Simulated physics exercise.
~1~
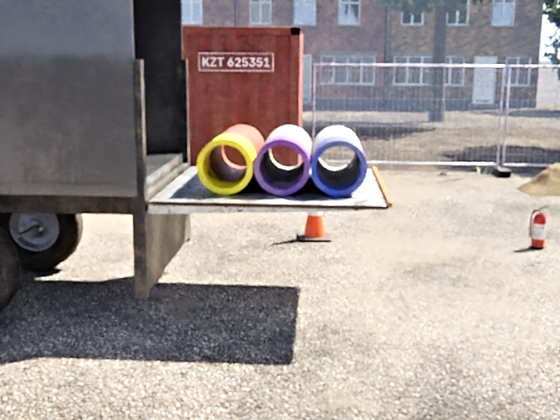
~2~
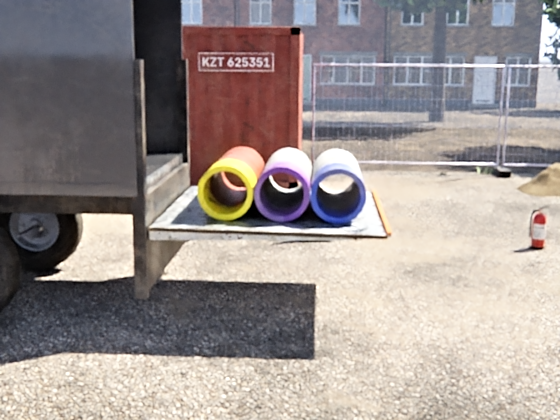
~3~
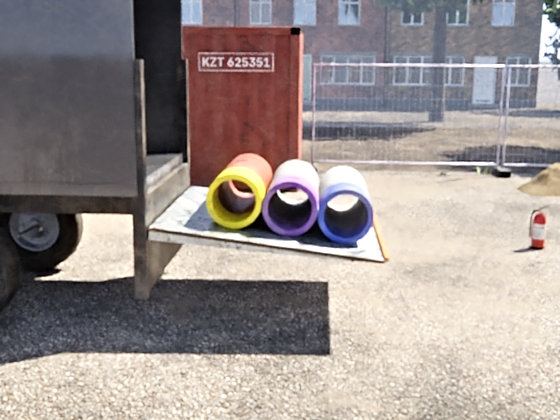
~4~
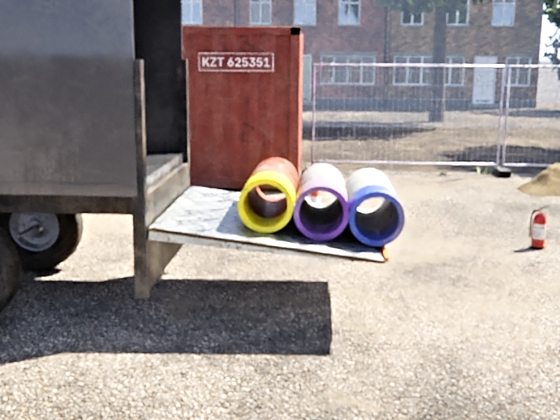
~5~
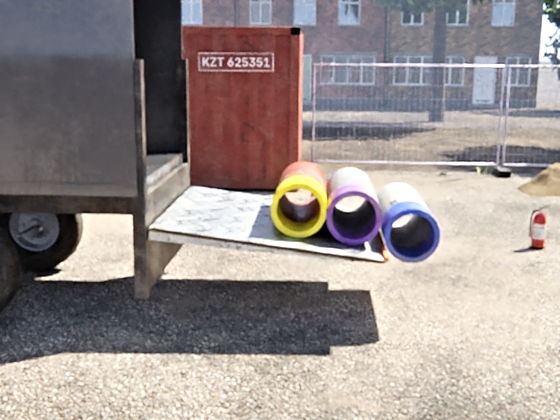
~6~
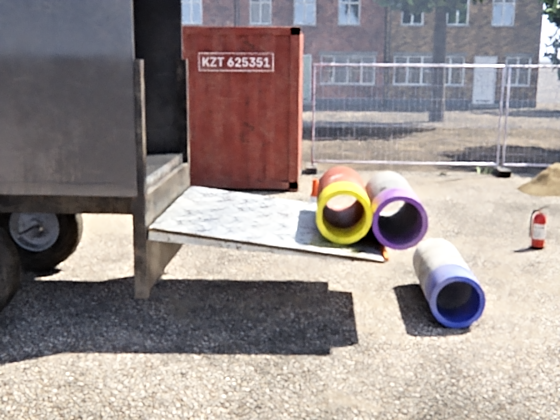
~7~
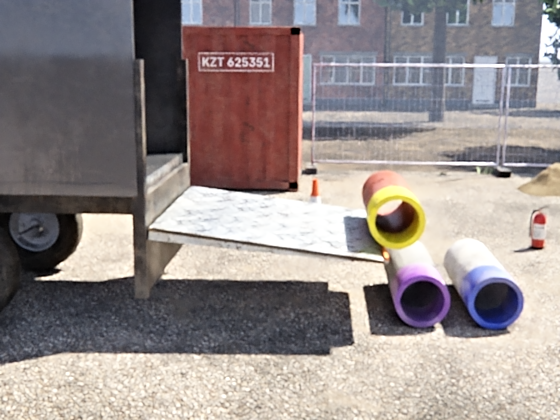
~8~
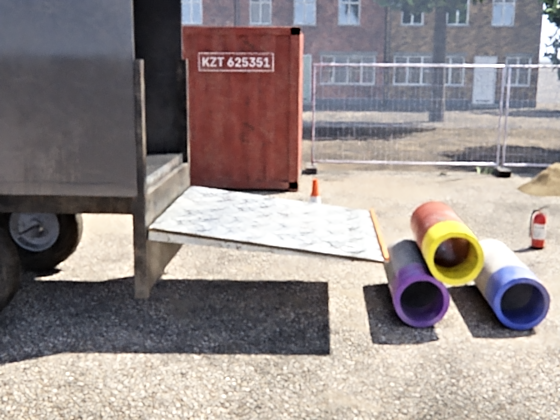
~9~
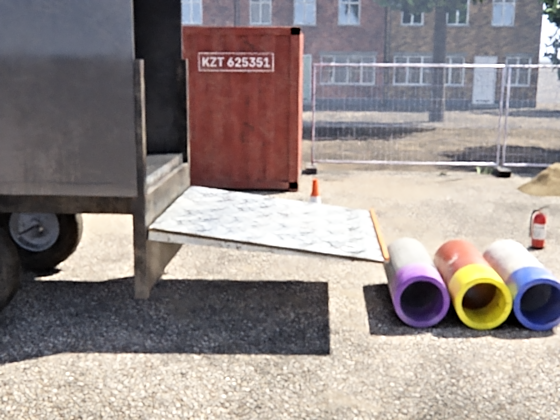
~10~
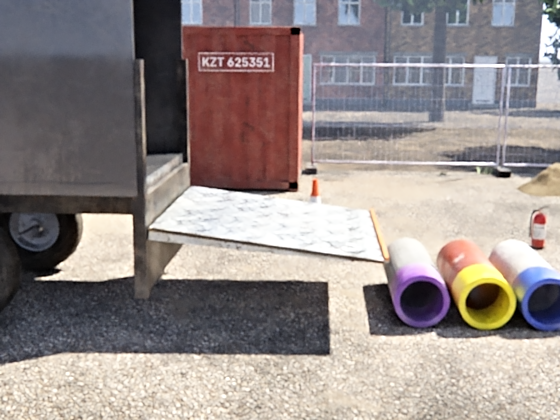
Three concrete pipes roll right off a tilting lift plate and settle on the ground.
